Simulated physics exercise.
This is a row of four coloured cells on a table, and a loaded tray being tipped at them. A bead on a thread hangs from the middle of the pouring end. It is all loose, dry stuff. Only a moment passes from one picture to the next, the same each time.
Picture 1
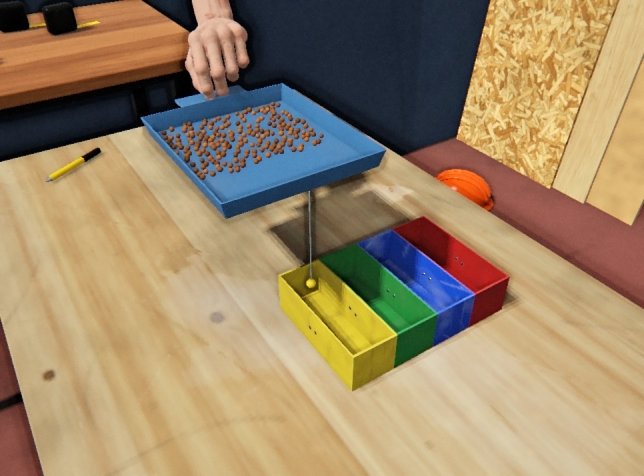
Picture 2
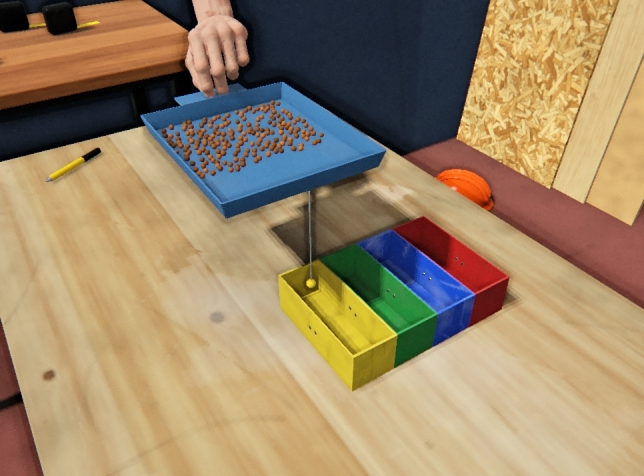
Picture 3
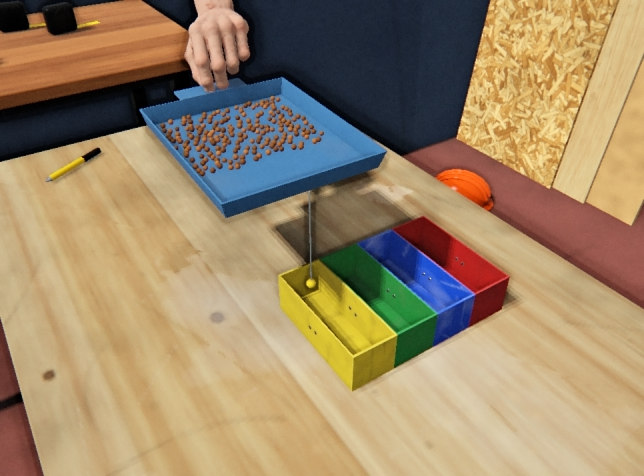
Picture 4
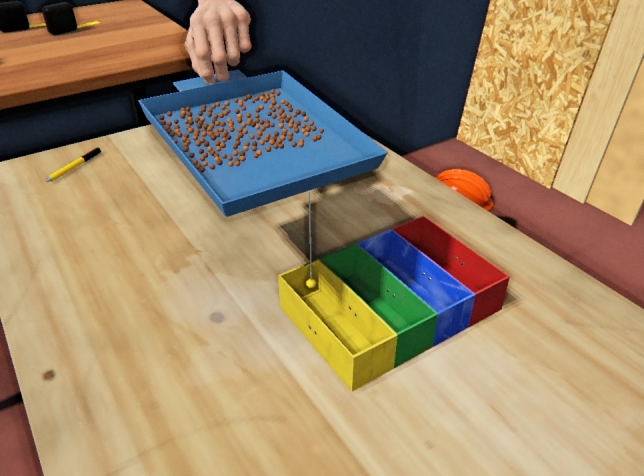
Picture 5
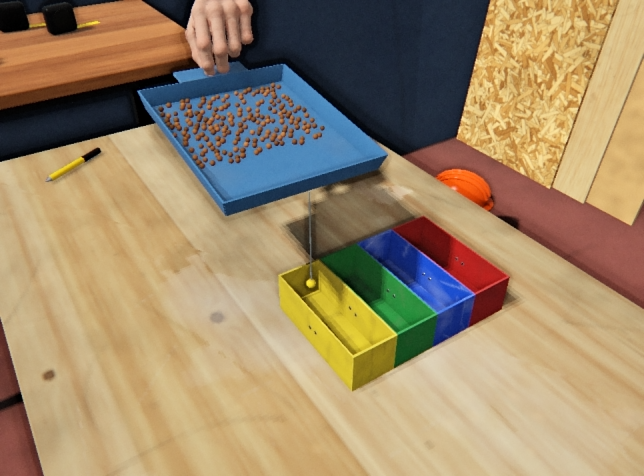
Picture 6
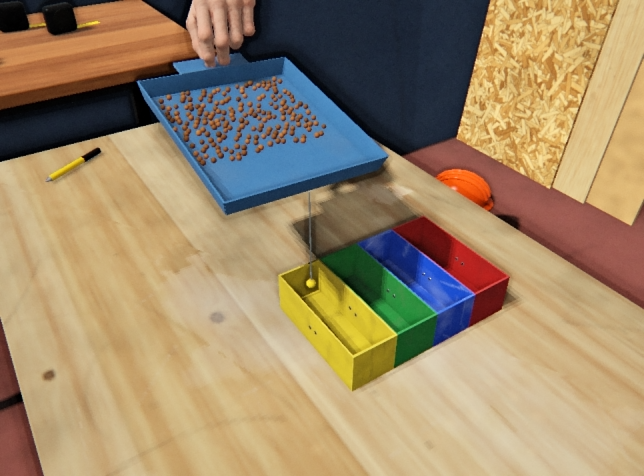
A blue tray scattered with small orange-brown cereal balls is held by a hand above a pale wooden table, seen from above at an angle. A yellow bead hangs on a thread over the nearest of four joined cells, yellow, green, blue and red, with a pencil at left and an orange ball behind. The hand slowly raises the tray's far end, tilting it slightly, while the camera stays still.
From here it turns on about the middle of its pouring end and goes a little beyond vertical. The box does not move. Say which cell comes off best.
The green cell gets the most.
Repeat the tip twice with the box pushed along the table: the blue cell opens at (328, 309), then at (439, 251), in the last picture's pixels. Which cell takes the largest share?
In turn: The red cell; the yellow cell.
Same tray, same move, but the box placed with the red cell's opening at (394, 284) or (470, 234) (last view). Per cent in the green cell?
Roughly 10 per cent, and 20 per cent.
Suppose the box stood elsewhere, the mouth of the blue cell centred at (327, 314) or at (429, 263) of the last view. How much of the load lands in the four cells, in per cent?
Near 60 % and 90 %.
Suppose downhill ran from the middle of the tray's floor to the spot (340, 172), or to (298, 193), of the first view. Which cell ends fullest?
First the green one, then yellow.
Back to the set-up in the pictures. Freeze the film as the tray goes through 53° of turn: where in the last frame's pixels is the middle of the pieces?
Near (331, 172).
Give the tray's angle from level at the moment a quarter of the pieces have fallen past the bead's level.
At about 95°.
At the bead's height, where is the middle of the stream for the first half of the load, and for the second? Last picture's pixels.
At about (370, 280), then at (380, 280).
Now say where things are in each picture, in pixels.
Corners of the pouring end near (224, 200) and (379, 149), level; middle of the load near (241, 140), cereal balls; bead on its thread near (311, 283); yellow cell near (374, 359); green cell near (415, 337); blue cell near (454, 317); red cell near (489, 299), in the first picture.
Corners of the pouring end near (224, 199) and (379, 149), level; middle of the load near (241, 138), in the second picture.
Corners of the pouring end near (225, 199) and (380, 150), tipped barely, lowest at the right corner; middle of the load near (240, 135), in the third picture.
Corners of the pouring end near (225, 199) and (381, 151), tipped a little, lowest at the right corner; middle of the load near (240, 130), in the fourth picture.
Corners of the pouring end near (226, 198) and (381, 153), tipped a little, lowest at the right corner; middle of the load near (240, 125), in the fifth picture.
Corners of the pouring end near (227, 198) and (382, 154), tipped a little, lowest at the right corner; middle of the load near (242, 120); yellow cell near (374, 359); green cell near (415, 337); blue cell near (454, 317); red cell near (489, 299), in the sixth picture.
Shortly afterwards, tray tipped steeply; the whole lot on the tray.
Next, tray tipped right over; the bulk on the tray; only a few in the green cell; a little falling or outside the box.
Some moments later, tray tipped past a quarter turn; near two thirds in the green cell; near a quarter in the yellow cell; a little in the blue cell; only a few falling or outside the box.
In the end, tray tipped past a quarter turn; near two thirds in the green cell; near a quarter in the yellow cell; a little in the blue cell; none at all in the red cell; only a few outside the box.
